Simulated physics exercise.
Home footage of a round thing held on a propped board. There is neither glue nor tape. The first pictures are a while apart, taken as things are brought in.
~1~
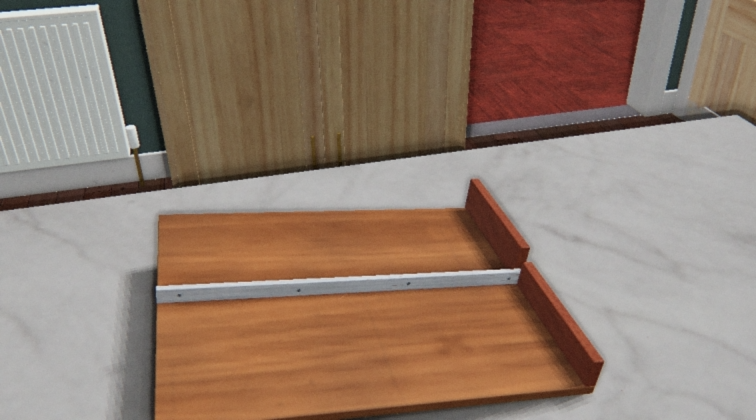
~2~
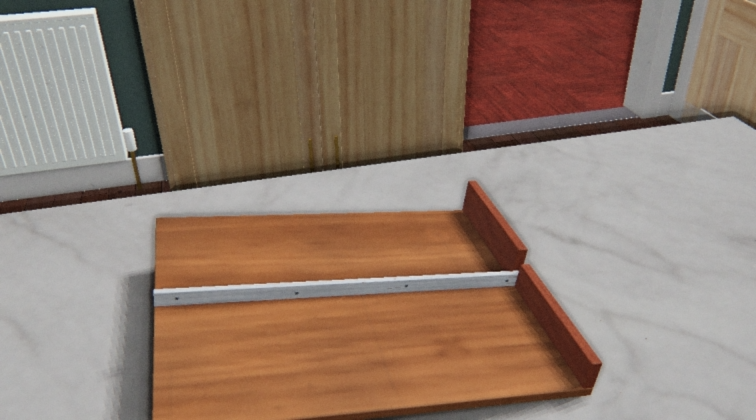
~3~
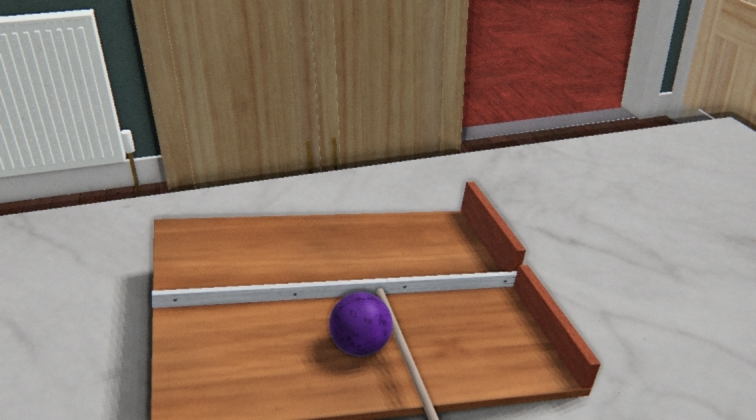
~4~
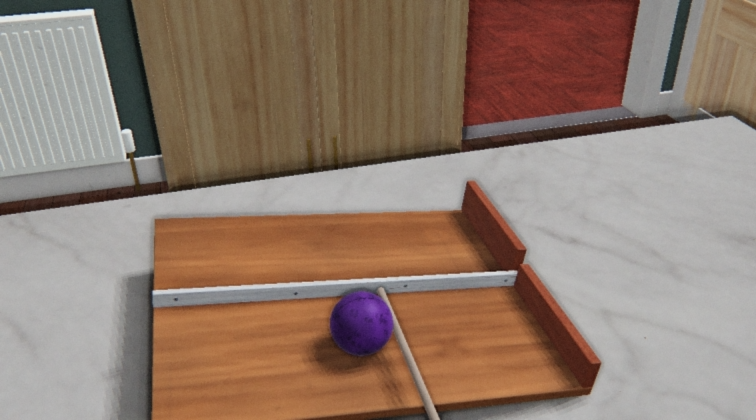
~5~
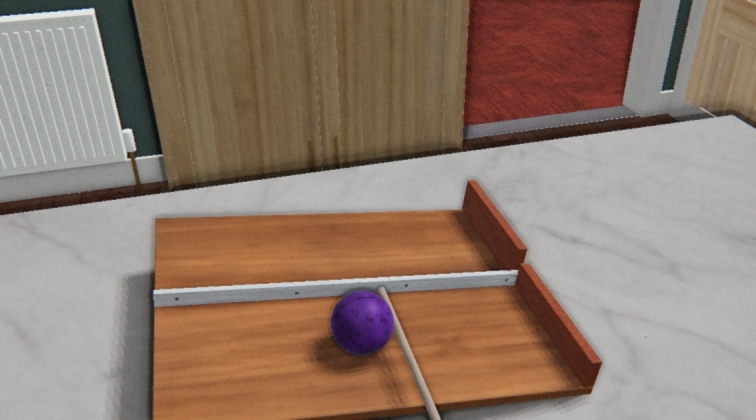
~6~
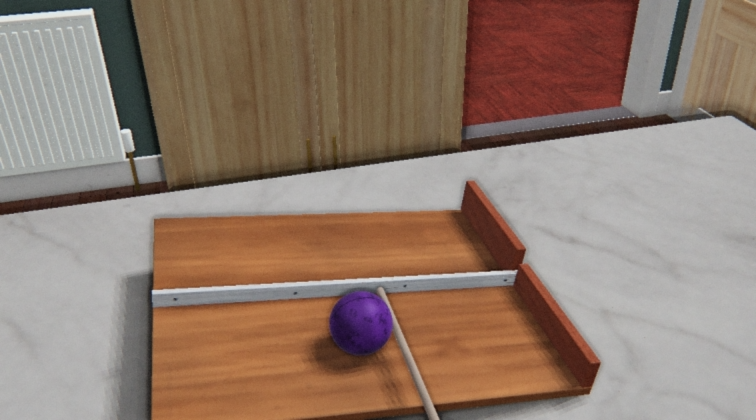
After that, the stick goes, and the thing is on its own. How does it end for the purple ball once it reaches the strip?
Most likely it is held back by the strip.
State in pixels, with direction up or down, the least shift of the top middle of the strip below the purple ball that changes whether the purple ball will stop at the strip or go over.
16 pixels down.
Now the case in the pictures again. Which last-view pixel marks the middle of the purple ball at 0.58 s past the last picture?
Its middle will be near (469, 316).
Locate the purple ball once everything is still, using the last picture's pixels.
Once it all settles, the centre sits at about (524, 312).
Then, 0.34 s on from there, purple ball rolling on the board near (396, 322).
Then, 0.58 s on from there, purple ball rolling on the board near (469, 316).
In the end, the purple ball is held by the strip, near (524, 312).
